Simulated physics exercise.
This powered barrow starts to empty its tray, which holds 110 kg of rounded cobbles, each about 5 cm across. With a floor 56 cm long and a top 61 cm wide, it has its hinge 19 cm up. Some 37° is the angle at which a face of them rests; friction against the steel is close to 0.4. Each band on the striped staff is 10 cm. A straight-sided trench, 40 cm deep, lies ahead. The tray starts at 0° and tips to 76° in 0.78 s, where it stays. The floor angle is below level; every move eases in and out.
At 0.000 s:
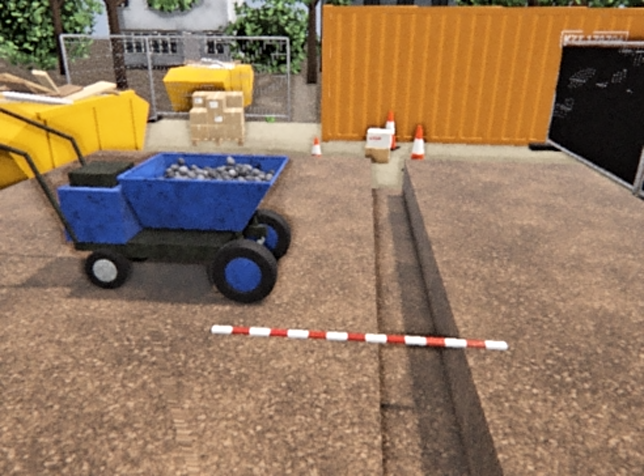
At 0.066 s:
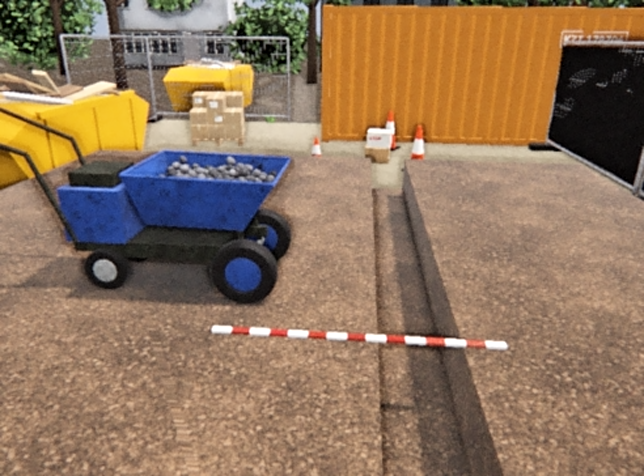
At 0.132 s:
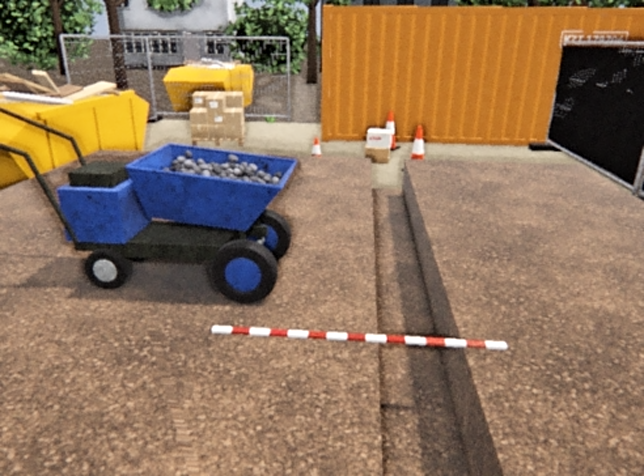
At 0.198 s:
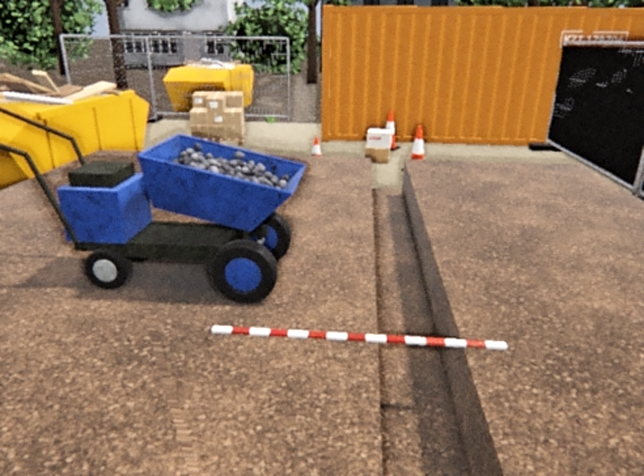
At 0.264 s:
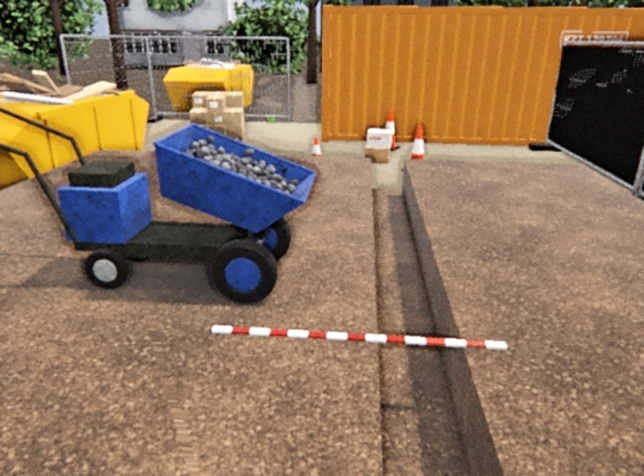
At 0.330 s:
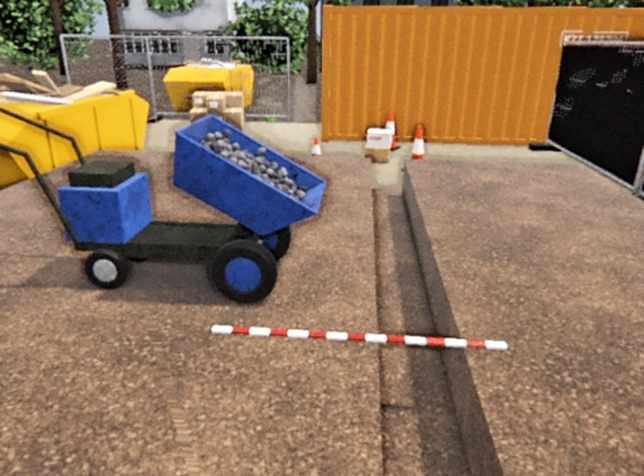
A blue powered barrow with black wheels and a tray of grey cobbles stands at the left of a brown dirt building site, seen from slightly above. A red-and-white striped staff lies across a narrow trench, with an orange container, cones and yellow skips behind. The tray's rear rises smoothly, its front tilting down to the right, while the barrow's base and the camera stay still.
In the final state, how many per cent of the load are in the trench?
About 74 per cent are in the trench in the final state.
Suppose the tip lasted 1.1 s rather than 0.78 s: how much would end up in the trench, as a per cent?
It'd be some 70 per cent.
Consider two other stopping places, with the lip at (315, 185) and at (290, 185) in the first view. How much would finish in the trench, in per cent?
Around 95 and then 100 percent.
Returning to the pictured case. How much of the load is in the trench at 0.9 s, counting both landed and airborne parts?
I'd put it near 25 per cent.
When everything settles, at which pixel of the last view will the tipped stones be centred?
The middle should be near (403, 332).
After 0.6 s the floor is at 64°; 100 % in the tray; the foremost stones are at (336, 238).
After 0.9 s the floor is at 76°; 62 % in the tray, 15 % short of the trench, 23 % in the trench; the foremost stones are at (415, 313).
After 1.2 s the floor is at 76°; 16 % in the tray, 20 % short of the trench, 65 % in the trench; the foremost stones are at (437, 332).
After 3.2 s the floor is at 76°; 0 % in the tray, 26 % short of the trench, 74 % in the trench; the foremost stones are at (437, 338).
